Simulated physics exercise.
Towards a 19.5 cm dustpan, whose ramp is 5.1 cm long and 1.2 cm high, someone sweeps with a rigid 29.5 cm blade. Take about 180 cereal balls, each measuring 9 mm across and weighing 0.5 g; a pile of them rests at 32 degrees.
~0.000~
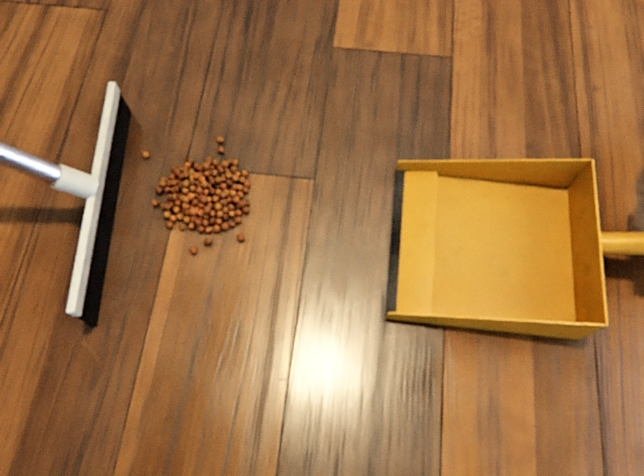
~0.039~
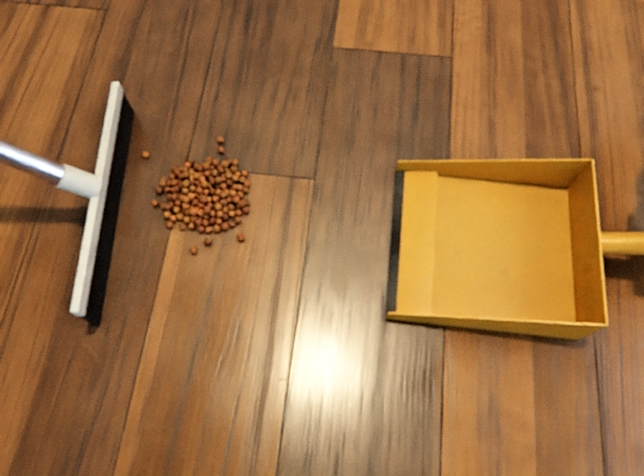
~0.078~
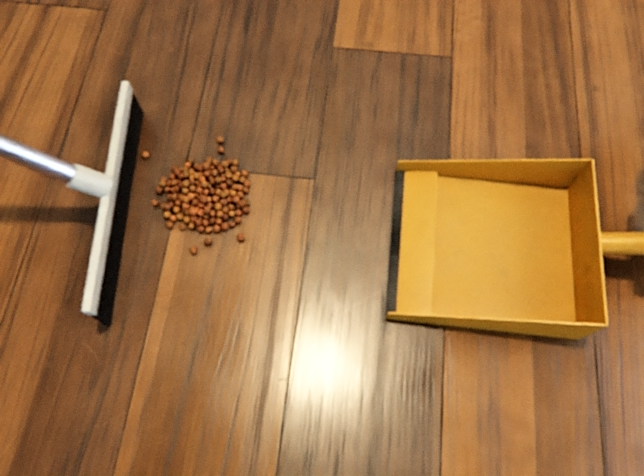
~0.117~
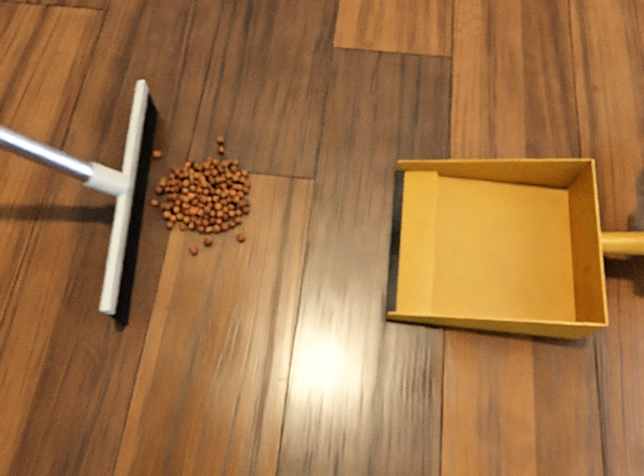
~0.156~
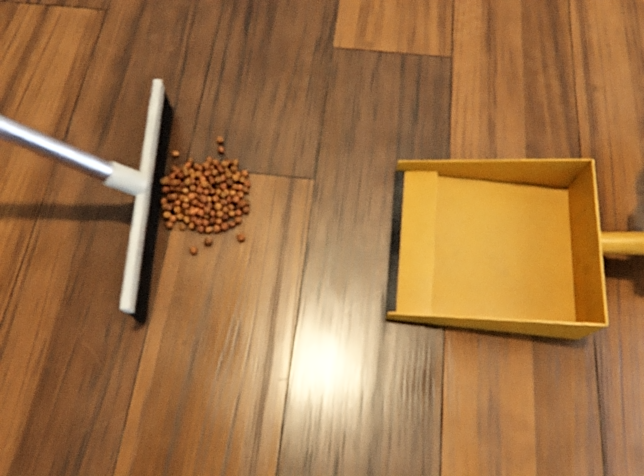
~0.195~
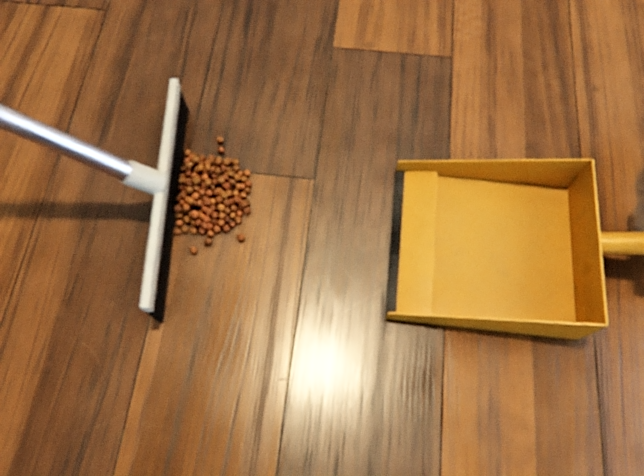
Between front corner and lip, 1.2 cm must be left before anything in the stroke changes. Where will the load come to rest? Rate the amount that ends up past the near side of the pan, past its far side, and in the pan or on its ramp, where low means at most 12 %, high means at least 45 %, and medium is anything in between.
Near side - low, far side - medium, pan - medium.
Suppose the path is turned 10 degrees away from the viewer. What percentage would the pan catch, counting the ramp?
It would be near 25 per cent.
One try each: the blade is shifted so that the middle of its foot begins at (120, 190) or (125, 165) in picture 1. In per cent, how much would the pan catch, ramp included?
Estimates: 35 percent and 35 percent.
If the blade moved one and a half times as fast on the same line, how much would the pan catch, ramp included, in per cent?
Then roughly 30 per cent.
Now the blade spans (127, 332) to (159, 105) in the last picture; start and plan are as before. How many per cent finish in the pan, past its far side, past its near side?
You'd see pan at 15, far at 15 and near at 5.
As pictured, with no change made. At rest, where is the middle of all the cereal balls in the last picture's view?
In the last view, approximately (398, 187).
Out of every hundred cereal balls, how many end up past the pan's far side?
Roughly 35 per cent.
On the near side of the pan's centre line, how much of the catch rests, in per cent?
10 per cent.
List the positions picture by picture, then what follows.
Blade from (75, 312) to (115, 90), moved 0.0 cm, 0 of the pieces shifted so far; middle of the pieces at (206, 192); pan at (497, 251), in the first frame.
Blade from (79, 311) to (118, 90), moved 0.4 cm, 0 of the pieces shifted so far; middle of the pieces at (206, 192), in the second frame.
Blade from (91, 311) to (128, 90), moved 1.6 cm, 0 of the pieces shifted so far; middle of the pieces at (206, 192), in the third frame.
Blade from (109, 310) to (143, 89), moved 3.6 cm, 1 of the pieces shifted so far; middle of the pieces at (206, 192), in the fourth frame.
Blade from (128, 308) to (160, 88), moved 5.6 cm, 8 of the pieces shifted so far; middle of the pieces at (206, 192), in the fifth frame.
Blade from (148, 307) to (176, 87), moved 7.7 cm, 134 of the pieces shifted so far; middle of the pieces at (211, 196); pan at (497, 251). The blade's pace is about 0.53 m/s, heading 10 degrees away from the viewer's side, in the sixth frame.
After 0.43 s, middle of the blade 15 cm from the lip; 0 % over the lip, far side 20 %, near side 0 %.
After 0.58 s, middle of the blade 7 cm from the lip; 0 % over the lip, far side 30 %, near side 0 %.
After 0.86 s, middle of the blade 3 cm from the lip; 30 % over the lip, far side 35 %, near side 0 %.
By 1.4 s all is still; near side 0 %, far side 35 %, pan 30 %, in front of the lip or behind the blade 35 %.
